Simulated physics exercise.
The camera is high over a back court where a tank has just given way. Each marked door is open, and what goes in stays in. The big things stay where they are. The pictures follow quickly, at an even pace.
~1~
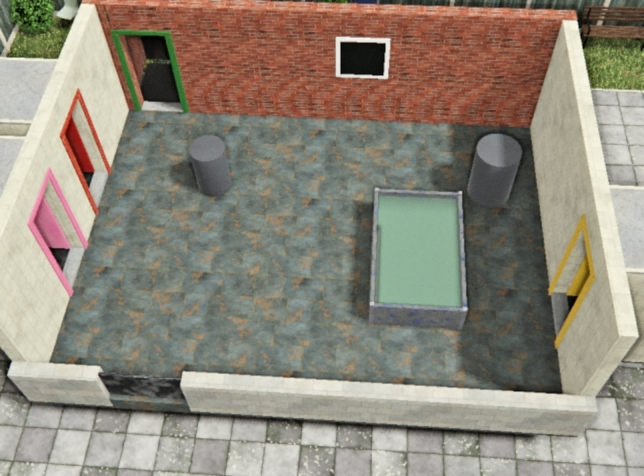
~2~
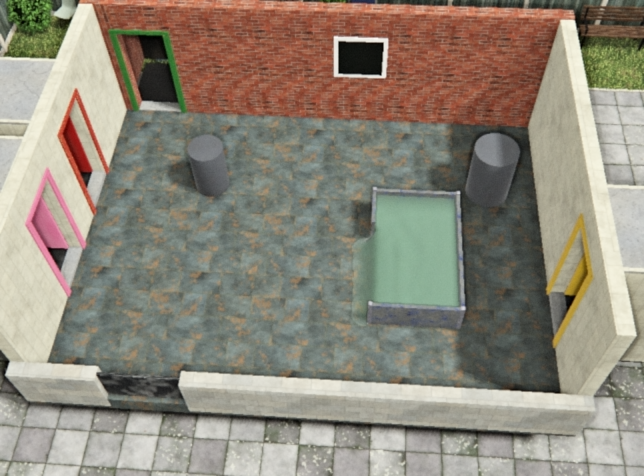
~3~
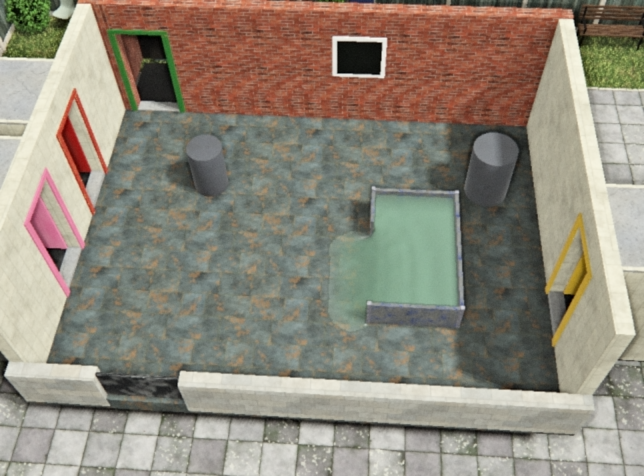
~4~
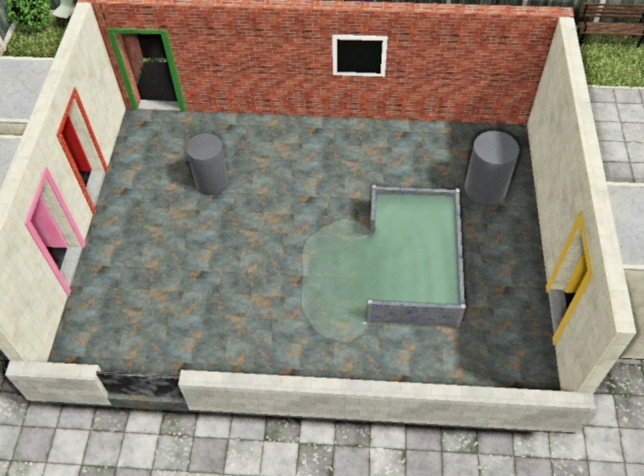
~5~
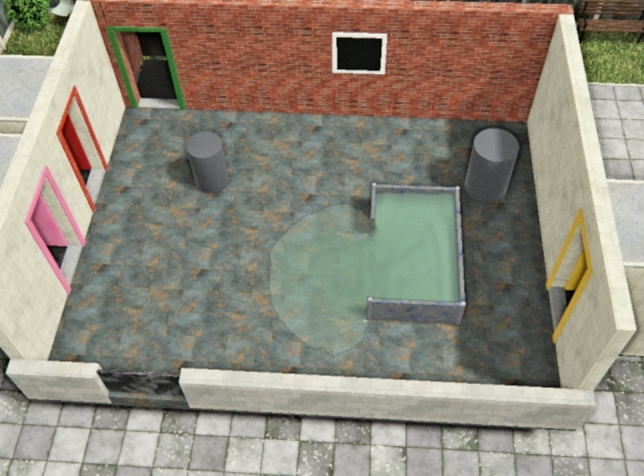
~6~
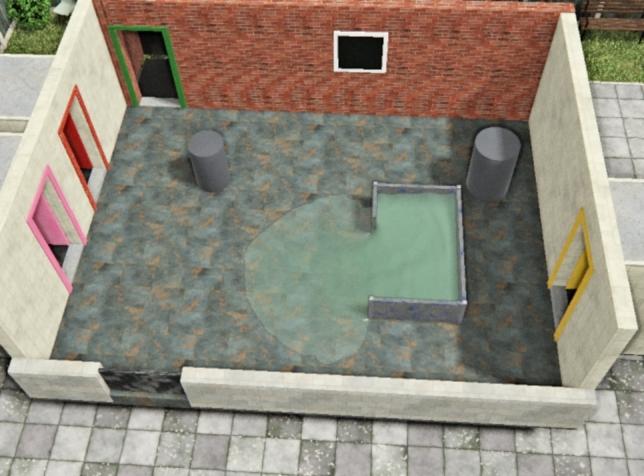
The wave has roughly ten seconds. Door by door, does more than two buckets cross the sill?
The green door floods; the red door holds within the limit; the yellow door holds within the limit; the pink door floods.
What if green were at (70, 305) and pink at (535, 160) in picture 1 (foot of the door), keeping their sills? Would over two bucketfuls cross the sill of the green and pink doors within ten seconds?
My reading: The green one takes more; the pink one keeps below it.
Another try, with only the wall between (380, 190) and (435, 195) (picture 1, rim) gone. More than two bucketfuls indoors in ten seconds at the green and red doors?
In short: The green door takes more; the red door holds.
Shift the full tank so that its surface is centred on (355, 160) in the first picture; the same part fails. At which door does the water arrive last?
That is the yellow-painted one.
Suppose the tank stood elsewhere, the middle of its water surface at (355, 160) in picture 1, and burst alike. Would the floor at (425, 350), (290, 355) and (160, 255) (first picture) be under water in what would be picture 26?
One after the other: Free of water, not flooded, covered.
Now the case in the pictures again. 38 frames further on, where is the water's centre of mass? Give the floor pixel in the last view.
Close to (217, 256).
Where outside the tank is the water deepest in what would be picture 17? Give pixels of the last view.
Roughly at (368, 298).
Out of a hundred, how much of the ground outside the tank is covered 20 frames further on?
Close to 50 %.
A moment on, water covers 25 % of the floor; the green door not reached, the red door not reached, the yellow door not reached, the pink door not reached.
Next, water covers 40 % of the floor; the green door not reached, the red door not reached, the yellow door not reached, the pink door under two buckets in.
Then, water covers 50 % of the floor; the green door not reached, the red door under two buckets in, the yellow door not reached, the pink door over two buckets in.
Later, water covers 55 % of the floor; the green door under two buckets in, the red door under two buckets in, the yellow door not reached, the pink door far over two buckets in.
In the end, water covers 75 % of the floor; the green door far over two buckets in, the red door under two buckets in, the yellow door not reached, the pink door far over two buckets in.
